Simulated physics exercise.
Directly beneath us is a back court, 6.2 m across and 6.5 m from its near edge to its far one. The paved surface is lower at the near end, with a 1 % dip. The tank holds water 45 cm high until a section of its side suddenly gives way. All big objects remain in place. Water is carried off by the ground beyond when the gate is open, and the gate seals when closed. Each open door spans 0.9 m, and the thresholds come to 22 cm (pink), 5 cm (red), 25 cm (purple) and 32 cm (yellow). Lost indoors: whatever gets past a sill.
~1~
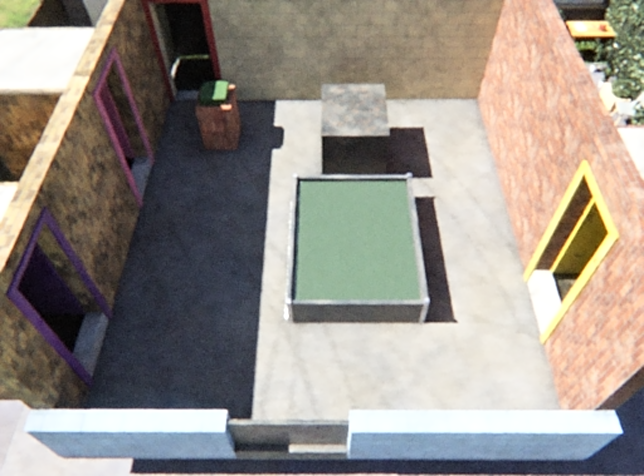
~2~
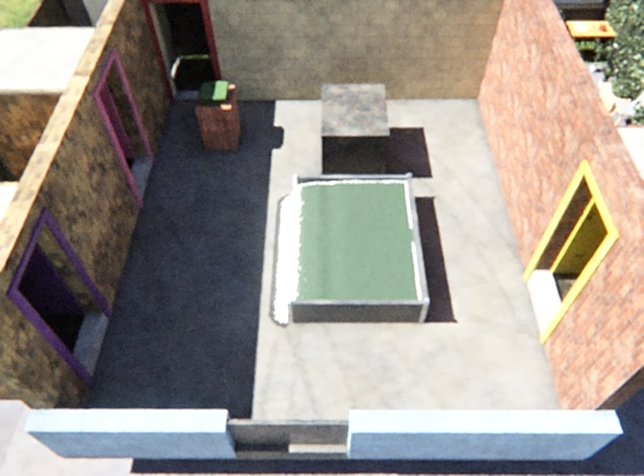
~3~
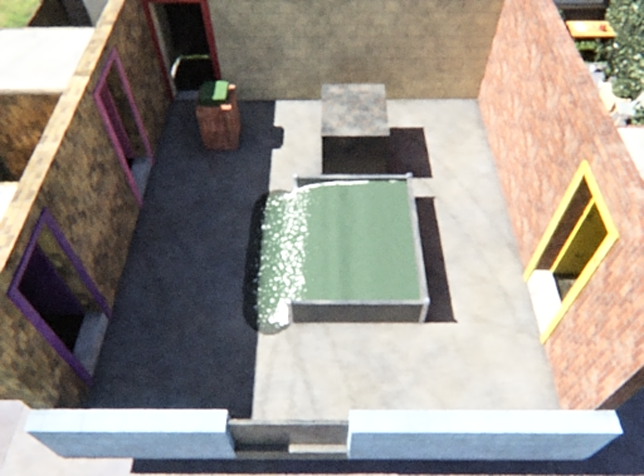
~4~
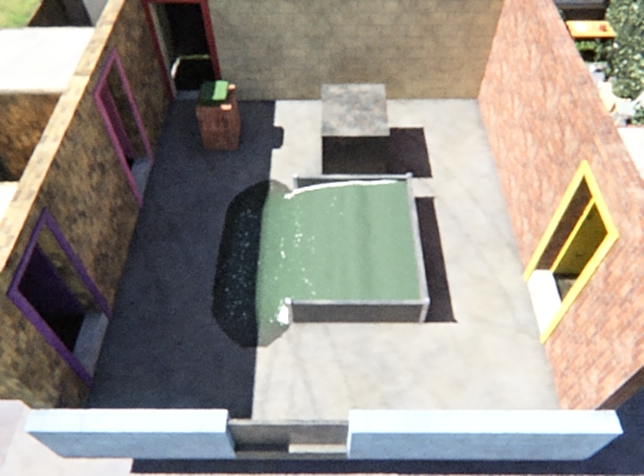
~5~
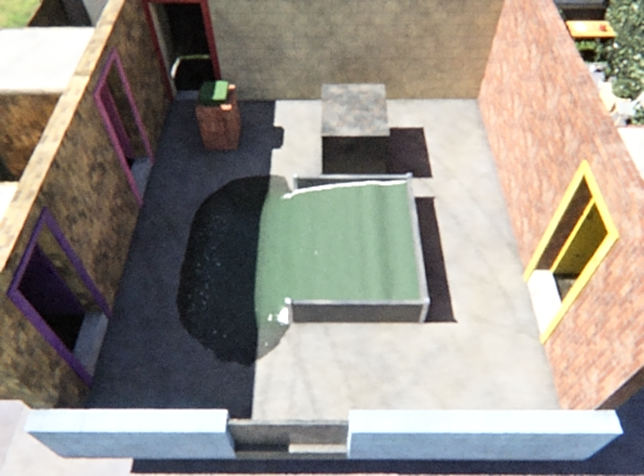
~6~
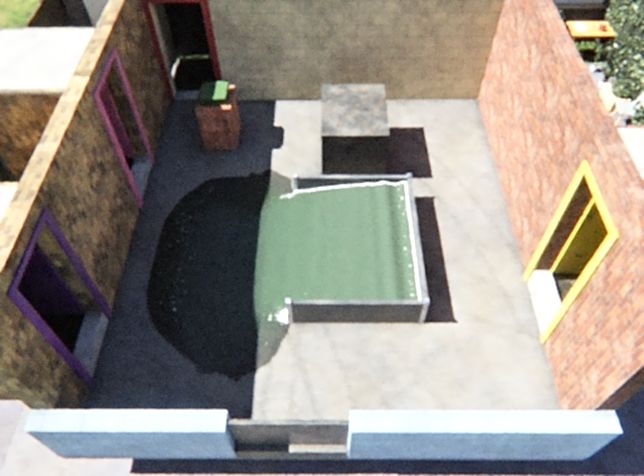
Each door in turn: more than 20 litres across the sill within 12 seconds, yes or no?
Answers: Pink door, no; red door, yes; purple door, no; yellow door, no.
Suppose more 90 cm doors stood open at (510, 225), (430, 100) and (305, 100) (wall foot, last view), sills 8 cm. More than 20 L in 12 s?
Less, less, less.
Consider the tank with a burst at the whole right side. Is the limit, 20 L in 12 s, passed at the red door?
Red: Falls short.
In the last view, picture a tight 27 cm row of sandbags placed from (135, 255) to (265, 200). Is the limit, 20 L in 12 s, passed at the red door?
Against that limit the red door lands on the low side.
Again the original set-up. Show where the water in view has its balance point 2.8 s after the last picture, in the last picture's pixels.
The water is centred near (214, 263).
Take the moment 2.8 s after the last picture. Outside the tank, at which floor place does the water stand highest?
In the final picture, near (79, 431).
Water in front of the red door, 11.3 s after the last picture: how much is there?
Roughly 2.0 centimetres.
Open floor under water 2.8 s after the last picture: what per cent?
About 40 per cent.
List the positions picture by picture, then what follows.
In the first frame, still water, 45 cm deep, in the tank at (354, 237).
In the second frame, the front is at (281, 321), 1.2 m from the gap at (295, 248); 0.4 m2 of floor is under water; 45 cm left at the back of the tank.
In the third frame, the front is at (268, 329), 1.3 m from the gap at (295, 249); 1.5 m2 of floor is under water; 45 cm left at the back of the tank.
In the fourth frame, water pours out at (295, 250) and has run 1.6 m, to (254, 340); typically 7 cm deep outside, 45 cm at the tank's back.
In the fifth frame, the front is at (196, 328), 1.9 m from the gap at (295, 250); 4.4 m2 of floor is under water; 44 cm left at the back of the tank.
In the sixth frame, the front is at (157, 314), 2.2 m from the gap at (295, 250); 5.8 m2 of floor is under water; 40 cm left at the back of the tank.
Then, 0.7 s after the last picture water covers 30 % of the floor and is deepest (30 cm) near (128, 256); pink door 12 cm at the sill, 0 L in, red door not reached, purple door 14 cm at the sill, 0 L in, yellow door not reached.
Then, 1.5 s after the last picture water covers 35 % of the floor and is deepest (35 cm) near (79, 431); pink door 19 cm at the sill, 0 L in, red door not reached, purple door 21 cm at the sill, 0 L in, yellow door not reached.
Then, 2.8 s after the last picture water covers 40 % of the floor and is deepest (26 cm) near (79, 431); pink door 13 cm at the sill, 0 L in, red door 16 cm at the sill, 25 L in, purple door 17 cm at the sill, 0 L in, yellow door not reached.
Then, 6.3 s after the last picture water covers 80 % of the floor and is deepest (15 cm) near (524, 432); pink door 6 cm at the sill, 0 L in, red door 7 cm at the sill, 132 L in, purple door 8 cm at the sill, 0 L in, yellow door 8 cm at the sill, 0 L in.
Then, 11.3 s after the last picture water covers 100 % of the floor and is deepest (8 cm) near (437, 432); pink door 4 cm at the sill, 0 L in, red door 2 cm at the sill, 135 L in, purple door 6 cm at the sill, 0 L in, yellow door 5 cm at the sill, 0 L in.
